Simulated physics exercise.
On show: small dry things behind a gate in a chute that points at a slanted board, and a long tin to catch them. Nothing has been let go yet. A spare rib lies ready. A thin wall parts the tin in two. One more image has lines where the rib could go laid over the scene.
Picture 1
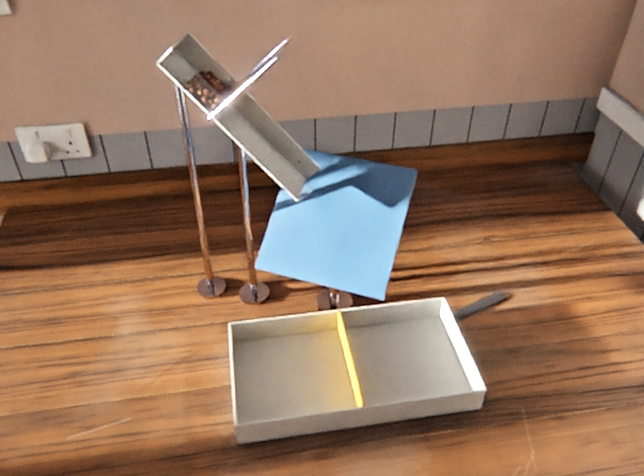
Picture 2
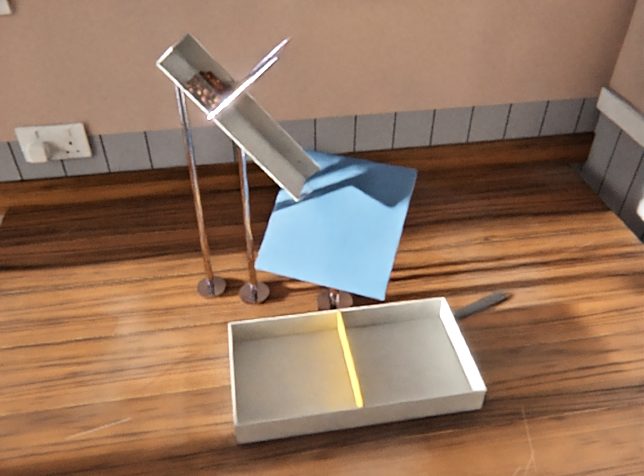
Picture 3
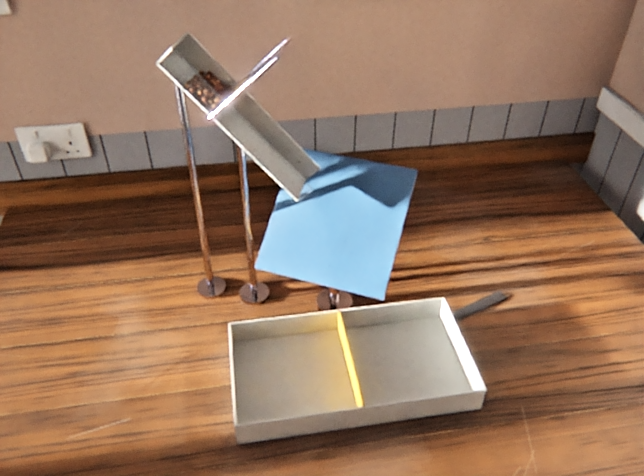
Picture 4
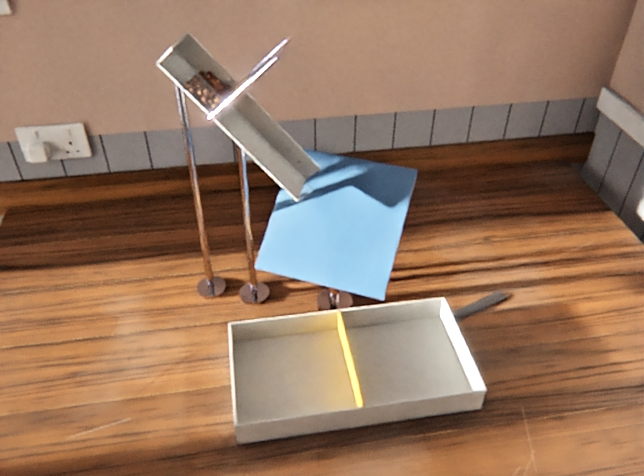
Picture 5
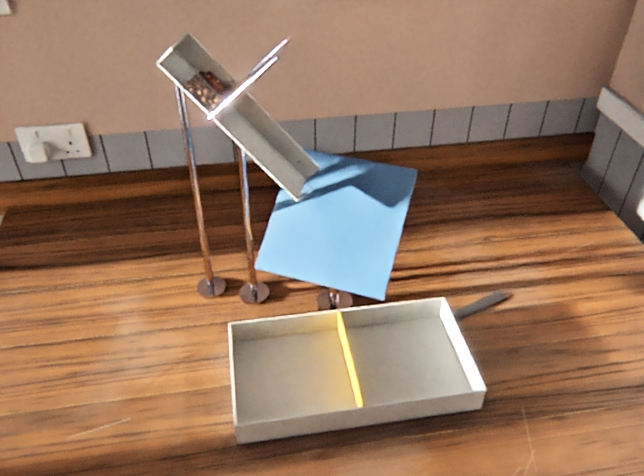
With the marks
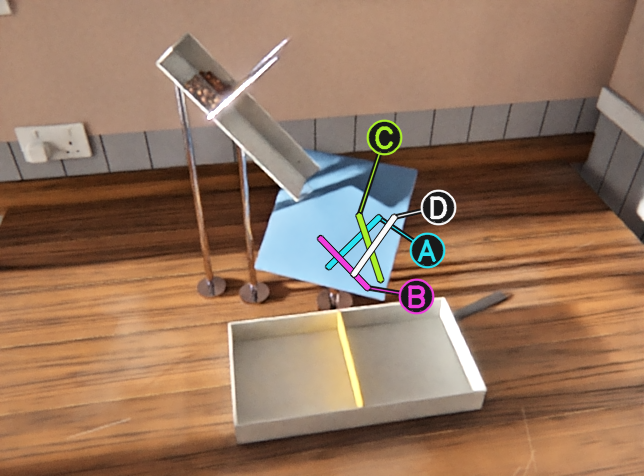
A divided pale tray resting on a wooden surface below a tilted blue board and a raised chute holding small brown pieces, nothing moving.
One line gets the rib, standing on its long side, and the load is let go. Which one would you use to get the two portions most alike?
The answer is line C.
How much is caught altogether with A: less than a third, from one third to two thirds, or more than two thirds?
Line A gives more than two thirds.
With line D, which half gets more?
More lands on the left.
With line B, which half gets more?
The right half.
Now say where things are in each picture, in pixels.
The first picture shows load behind the gate at (213, 92), cereal balls; lip of the chute at (301, 190), sloping fairly steeply.
The second picture shows middle of the board at (336, 219), tilted fairly steeply; middle of its low edge at (317, 283); of its high edge at (354, 158).
The third picture shows front corners of the tin at (235, 425) and (486, 389); front end of its middle wall at (364, 407); gate still shut at (238, 89).
The fourth picture shows middle of the load at (213, 92); lip at (301, 190).
The fifth picture shows middle of the load at (213, 92); lip at (301, 190).
On the marked copy, line A from (378, 217) to (328, 266); line B from (320, 238) to (367, 287); line C from (359, 215) to (380, 279); line D from (394, 217) to (353, 274).
With A, of what is caught, nearly all in the left half, a stray few in the right.
With B, of what is caught, a small part in the left half, nearly all in the right.
With C, of what is caught, about half in the left half, about half in the right.
With D, of what is caught, nearly all in the left half, a small part in the right.
